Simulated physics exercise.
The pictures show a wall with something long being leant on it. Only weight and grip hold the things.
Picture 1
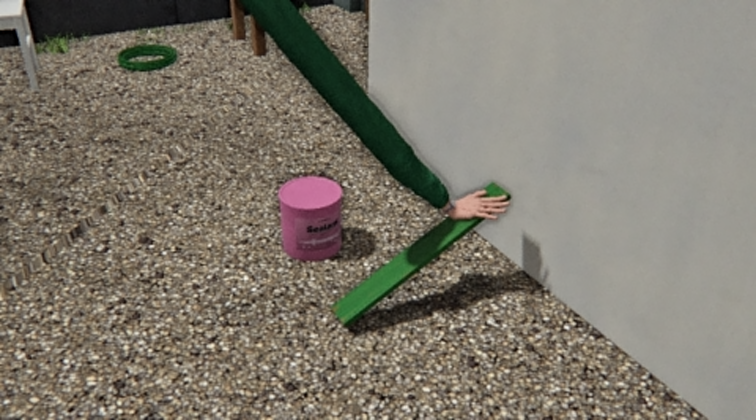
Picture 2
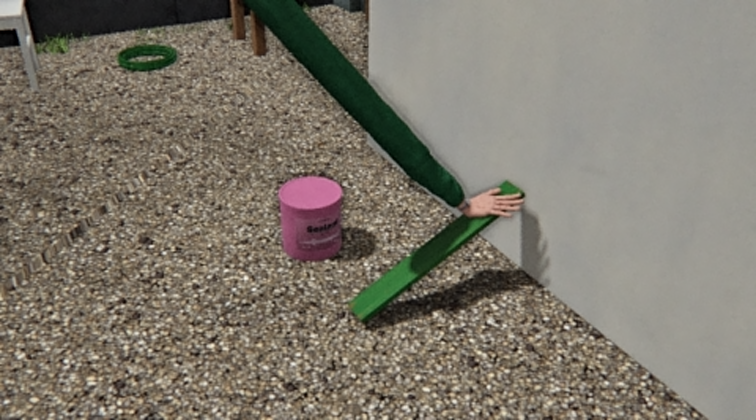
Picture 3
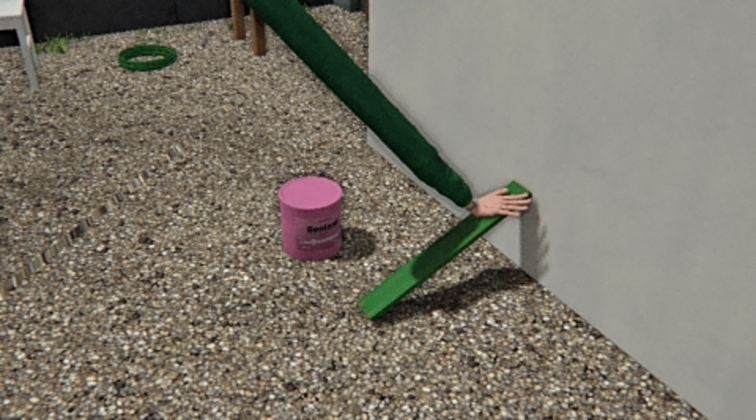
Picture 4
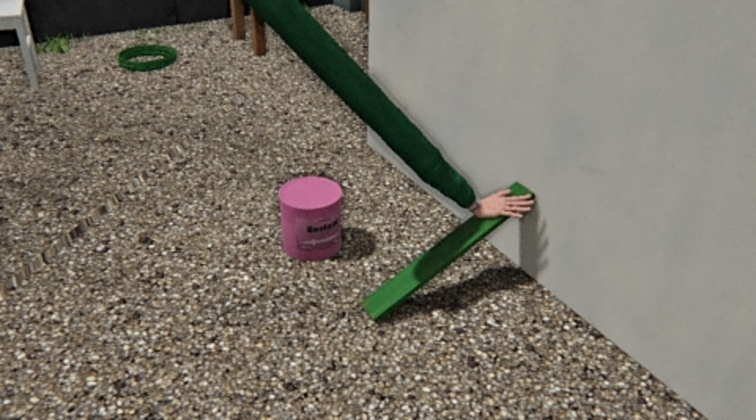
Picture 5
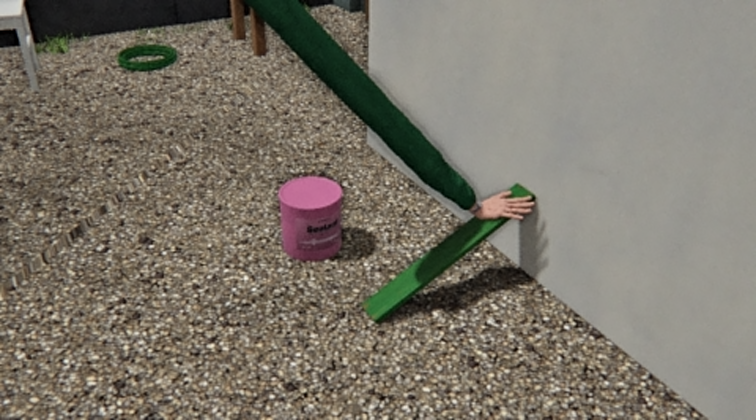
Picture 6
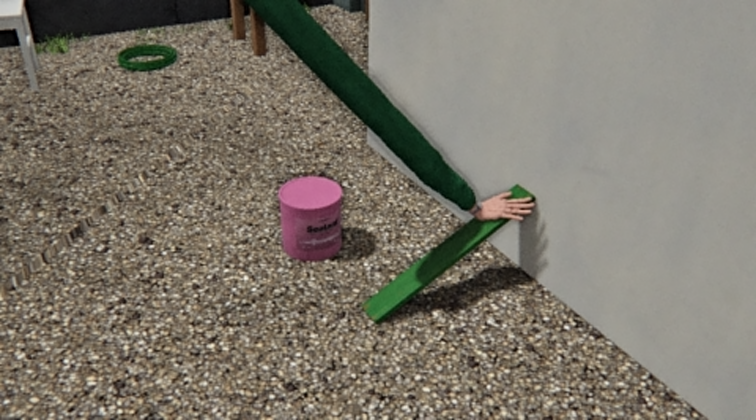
A gravel yard beside a pale grey wall is seen from above at an angle, and the view stays still. A pink pail stands near the middle, a green ring lies at the upper left by a white piece of furniture, and a dark-green-sleeved arm reaches down to a slanted green plank. The hand shifts the plank a short way right against the wall, then both stay still.
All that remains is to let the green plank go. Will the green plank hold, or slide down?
In the end the plank slips out.
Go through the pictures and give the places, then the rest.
In the first picture, not yet at the wall; green plank (422, 252); pink pail (311, 219).
In the second picture, not yet at the wall; green plank (437, 249); pink pail (311, 219).
In the third picture, not yet at the wall; green plank (445, 249); pink pail (311, 219).
In the fourth picture, not yet at the wall; green plank (449, 250); pink pail (311, 219).
In the fifth picture, propped up under the hand; green plank (449, 251); pink pail (311, 219).
In the sixth picture, propped up under the hand; green plank (450, 252); pink pail (311, 219).
Then, 0.40 s later than the last frame, green plank 13° lower than it was left near (442, 271).
Then, 0.50 s later than the last frame, green plank 26° lower than it was left near (438, 291).
When it is over, moved from the start, green plank; pink pail as before. End places, in pixels of the last picture, green plank near (438, 290). The plank gives way.
